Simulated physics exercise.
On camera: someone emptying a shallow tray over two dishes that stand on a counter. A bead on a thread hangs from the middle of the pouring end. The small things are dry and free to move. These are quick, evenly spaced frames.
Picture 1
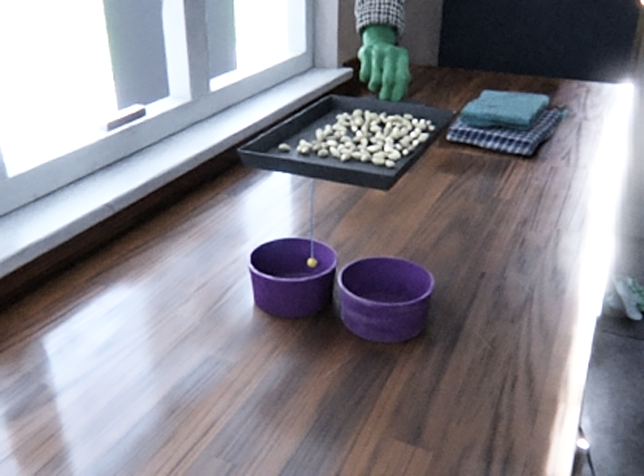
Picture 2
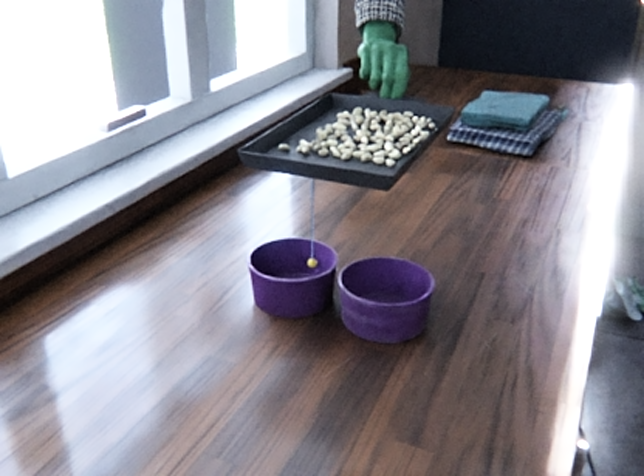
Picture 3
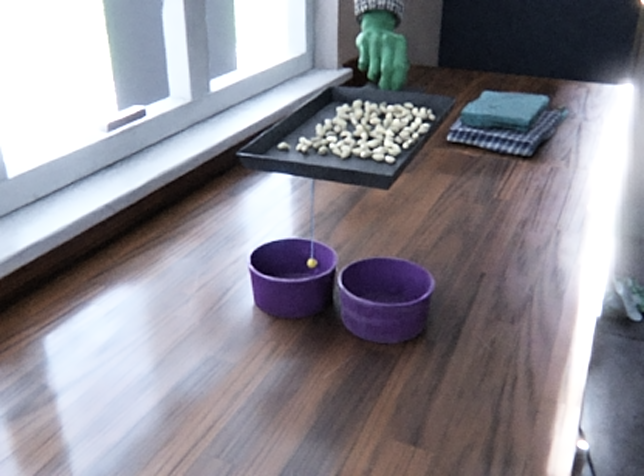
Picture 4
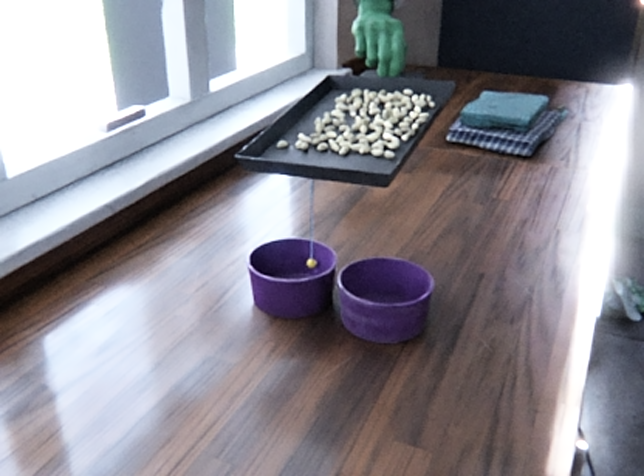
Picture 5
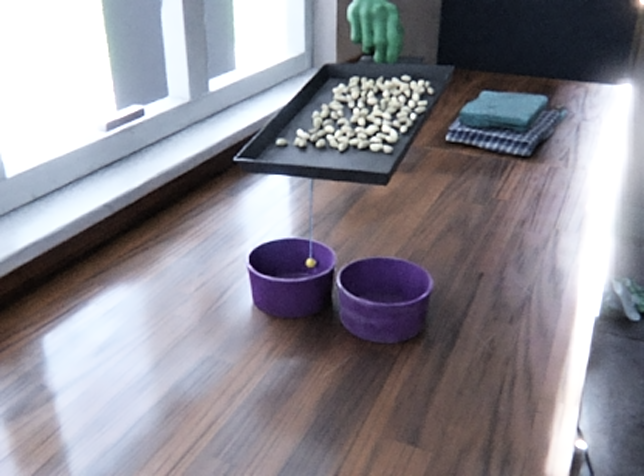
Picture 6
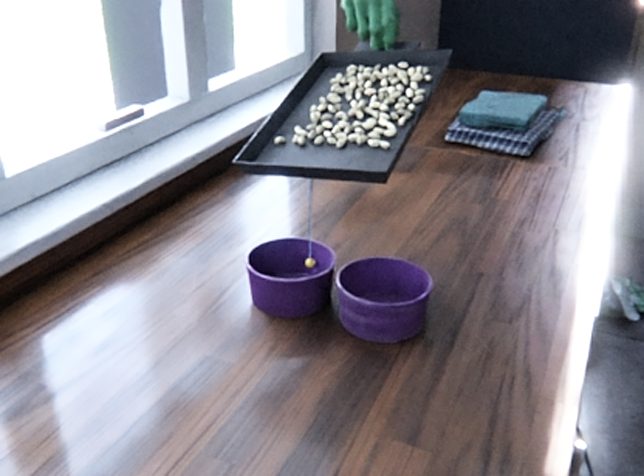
A dark shallow tray of pale beans sits above a glossy brown wooden counter beside a bright window, seen from slightly above by a still camera. Two purple dishes stand side by side below its near edge, a small yellowish bead hanging by the left one, with folded cloths behind at right. A green-gloved hand rises at the far end, the tray steepening toward the viewer and dipping slightly at its near left corner.
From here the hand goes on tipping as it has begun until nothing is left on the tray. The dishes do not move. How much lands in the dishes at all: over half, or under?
They take only the smaller part between them.
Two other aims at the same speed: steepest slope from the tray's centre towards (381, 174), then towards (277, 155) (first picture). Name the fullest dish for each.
The first try: The dish on the right. The second: The dish on the left.
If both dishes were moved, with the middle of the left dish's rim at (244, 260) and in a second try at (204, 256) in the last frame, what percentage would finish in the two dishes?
The first gives 60 %, the second 70 %.
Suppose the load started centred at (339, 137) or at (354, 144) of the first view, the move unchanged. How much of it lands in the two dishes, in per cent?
Roughly 10 per cent, and 20 per cent.
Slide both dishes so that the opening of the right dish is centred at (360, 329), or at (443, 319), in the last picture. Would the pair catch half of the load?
In turn: Not half; not half.
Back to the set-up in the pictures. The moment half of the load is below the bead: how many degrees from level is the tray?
Near 100 degrees.
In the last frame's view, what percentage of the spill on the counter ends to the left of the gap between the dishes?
Some 90 per cent.
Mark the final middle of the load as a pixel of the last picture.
Roughly at (231, 321).
Shortly afterwards, tray tipped steeply; all but a few on the tray; only a few in the air.
Next, tray tipped right over; near half on the tray; only a few in the left dish; near half outside both; a little in the air.
Some moments later, tray tipped past a quarter turn; near a quarter in the left dish; the bulk outside both.
In the end, tray tipped past a quarter turn; none at all in the right dish; near a quarter in the left dish; the bulk outside both.
